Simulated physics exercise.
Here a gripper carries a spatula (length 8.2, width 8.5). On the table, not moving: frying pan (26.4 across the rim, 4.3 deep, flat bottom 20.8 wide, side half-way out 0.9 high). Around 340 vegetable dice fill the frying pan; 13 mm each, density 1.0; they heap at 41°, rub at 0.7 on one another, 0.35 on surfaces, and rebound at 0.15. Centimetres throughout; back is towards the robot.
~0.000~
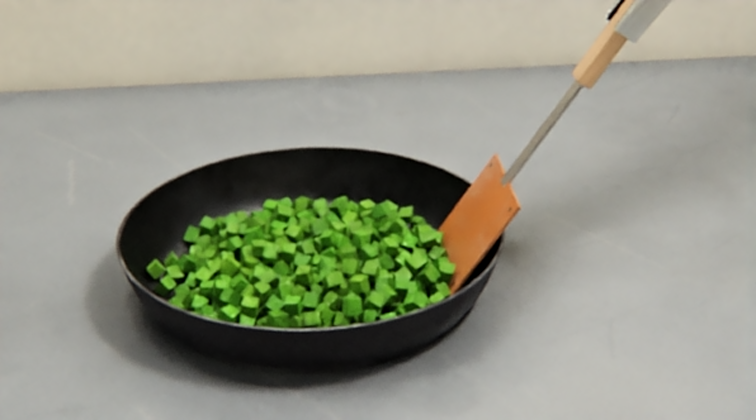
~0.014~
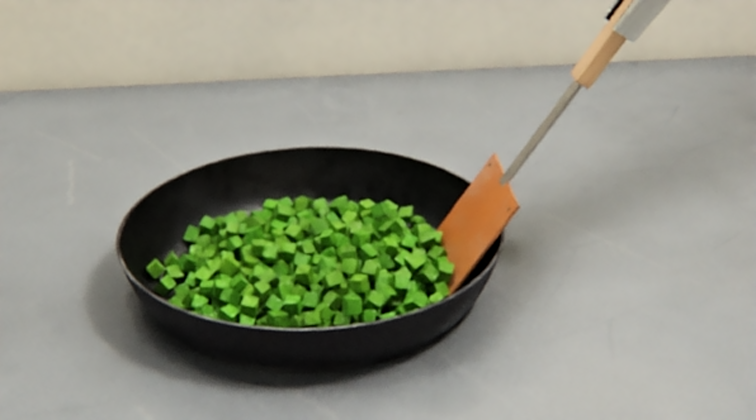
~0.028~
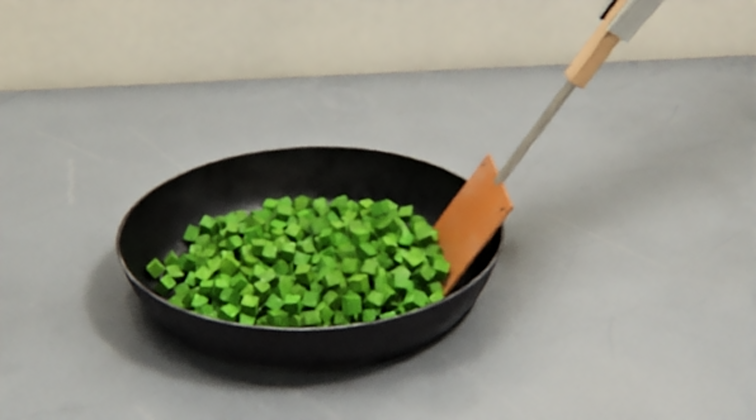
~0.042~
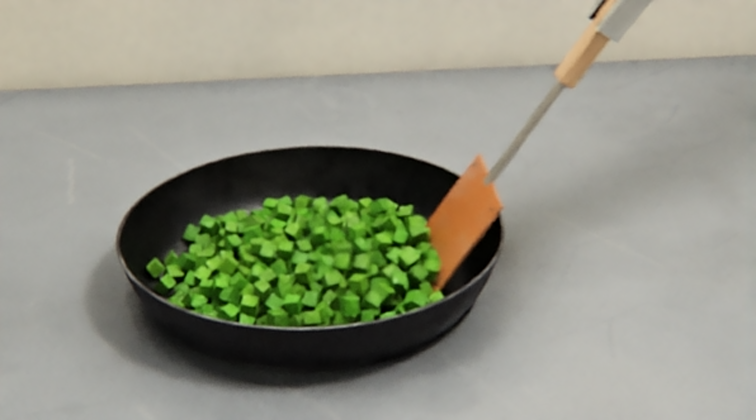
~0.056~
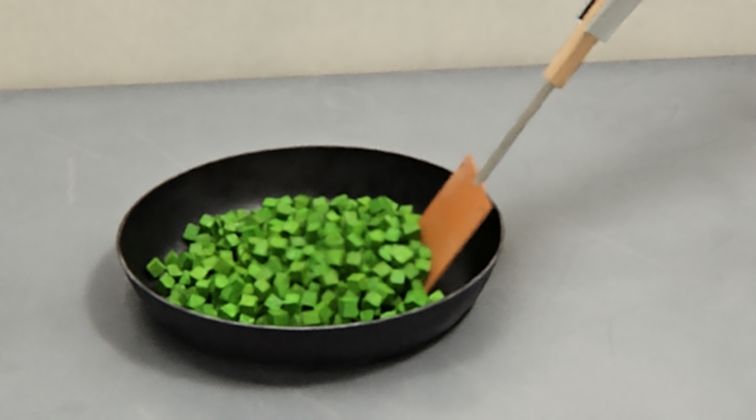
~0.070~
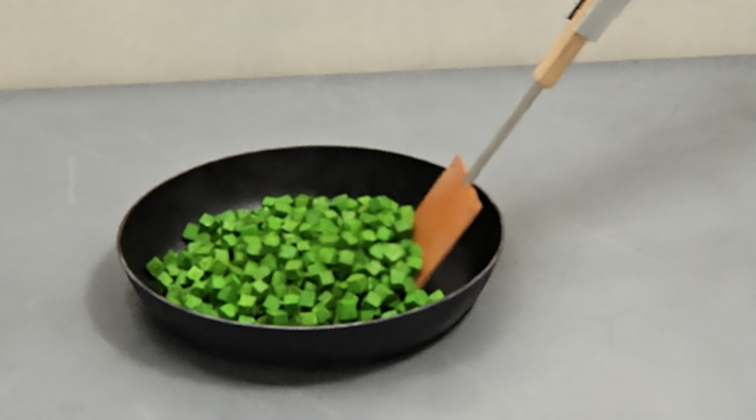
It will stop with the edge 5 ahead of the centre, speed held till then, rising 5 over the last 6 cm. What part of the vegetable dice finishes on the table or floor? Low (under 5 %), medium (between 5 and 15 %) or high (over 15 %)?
Answer: Low; under 5 % of the vegetable dice finish on the table or floor.
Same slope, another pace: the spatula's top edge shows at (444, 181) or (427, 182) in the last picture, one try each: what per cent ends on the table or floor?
About 10 and 20 per cent.
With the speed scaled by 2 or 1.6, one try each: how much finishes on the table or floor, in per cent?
About 20 and 15 per cent.
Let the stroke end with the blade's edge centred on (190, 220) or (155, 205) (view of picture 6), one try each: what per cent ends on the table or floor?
About 10 and 25 per cent.
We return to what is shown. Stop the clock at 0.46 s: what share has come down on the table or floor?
Some 0 per cent.
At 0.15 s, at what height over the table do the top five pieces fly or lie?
About 4 cm.
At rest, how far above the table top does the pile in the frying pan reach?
About 6.0 cm.
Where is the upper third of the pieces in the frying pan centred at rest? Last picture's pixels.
At about (179, 253).
After 0.15 s, sloping 56°, highest piece 5 above the table; 336 in the frying pan.
After 0.22 s, sloping 56°, highest piece 7 above the table; 336 in the frying pan.
After 0.46 s, sloping 56°, highest piece 6 above the table; 333 in the frying pan, 2 on the table or floor, 1 on the blade or in flight.
After 1.51 s, sloping 56°, highest piece 5 above the table; 332 in the frying pan, 4 on the table or floor.
In the end, 332 in the frying pan, 4 on the table or floor. That is 1 % on the table or floor.
